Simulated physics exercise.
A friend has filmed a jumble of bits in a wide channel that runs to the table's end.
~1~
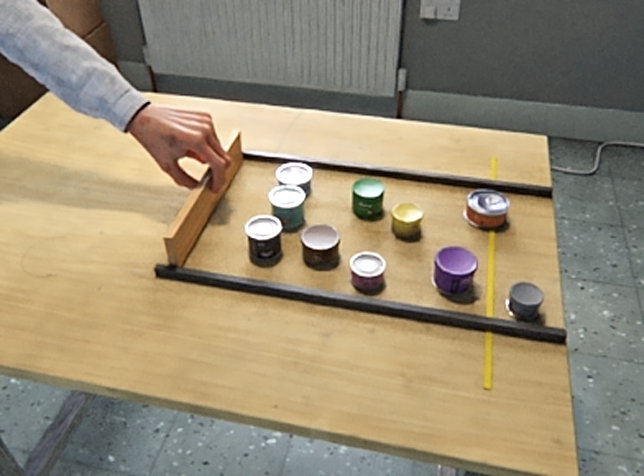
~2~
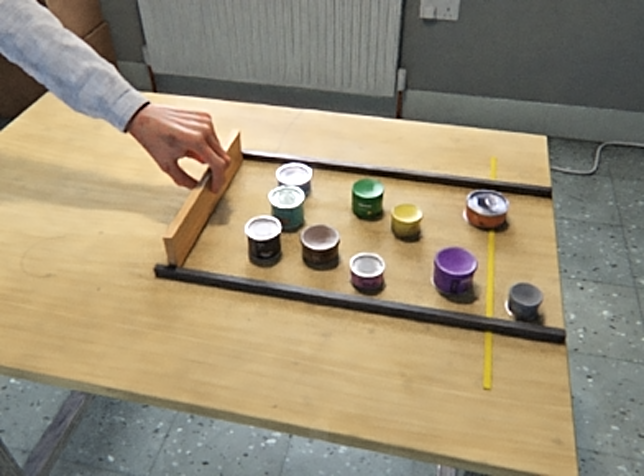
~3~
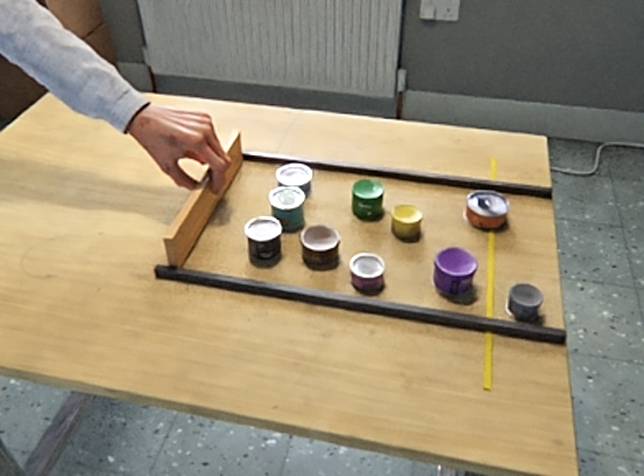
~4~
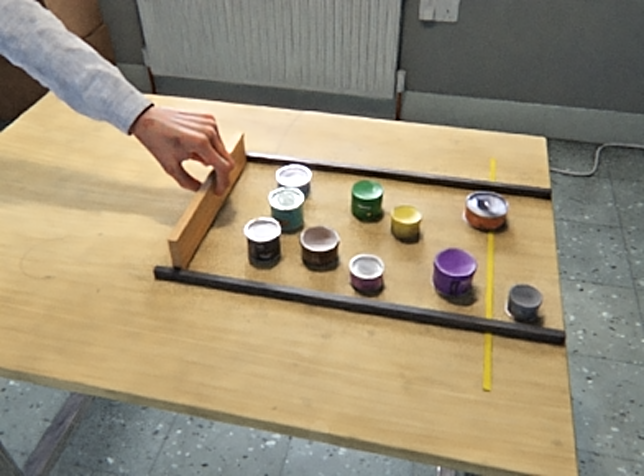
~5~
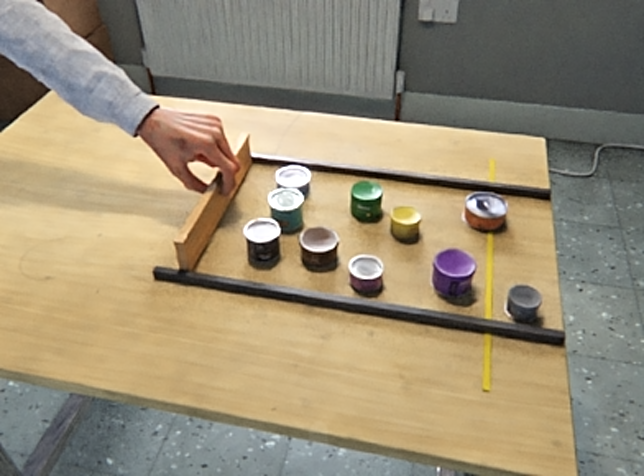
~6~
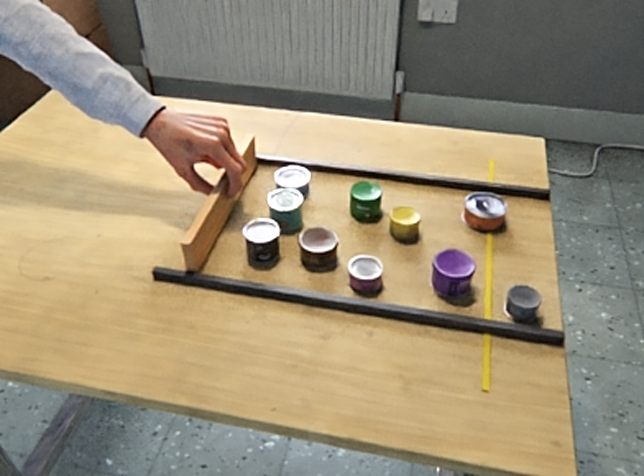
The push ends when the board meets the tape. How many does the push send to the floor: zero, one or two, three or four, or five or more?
Outcome: The number that fall off is one or two.
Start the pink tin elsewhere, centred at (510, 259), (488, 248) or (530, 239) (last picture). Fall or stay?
In turn it is lost; tumbles off; falls.
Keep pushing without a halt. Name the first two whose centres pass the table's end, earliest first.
Earliest first: The grey tin, the orange pot.
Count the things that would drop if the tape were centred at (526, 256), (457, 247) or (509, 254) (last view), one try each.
It would be 5, 0 and 4.
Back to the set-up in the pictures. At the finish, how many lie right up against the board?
That makes 5.
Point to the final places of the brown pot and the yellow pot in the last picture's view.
First (535, 266), then (540, 240).
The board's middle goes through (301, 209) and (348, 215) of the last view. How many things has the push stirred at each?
By then 4, and 7.
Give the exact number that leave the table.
Fallen: 1.
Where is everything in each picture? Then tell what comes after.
In the first frame, grey tin (524, 301); orange pot (487, 209); purple pot (454, 271); board (208, 193); tape (491, 249).
In the second frame, orange pot (486, 210); yellow pot (406, 221).
In the third frame, purple pot (454, 272); turquoise tin (287, 208).
In the fourth frame, grey tin (524, 303); green tub (367, 200).
In the fifth frame, orange pot (485, 212); brown pot (319, 247).
In the sixth frame, grey tin (522, 304); orange pot (484, 212); purple pot (452, 274); board (224, 198); tape (489, 251).
Soon after, none off yet; grey tin at rest near (522, 304); orange pot at rest near (484, 212); purple pot at rest near (452, 274).
After that, none off yet; grey tin at rest near (522, 304); orange pot at rest near (484, 212); purple pot moving near (458, 277).
In the end, the number that fall off is one or two; gone, grey tin.
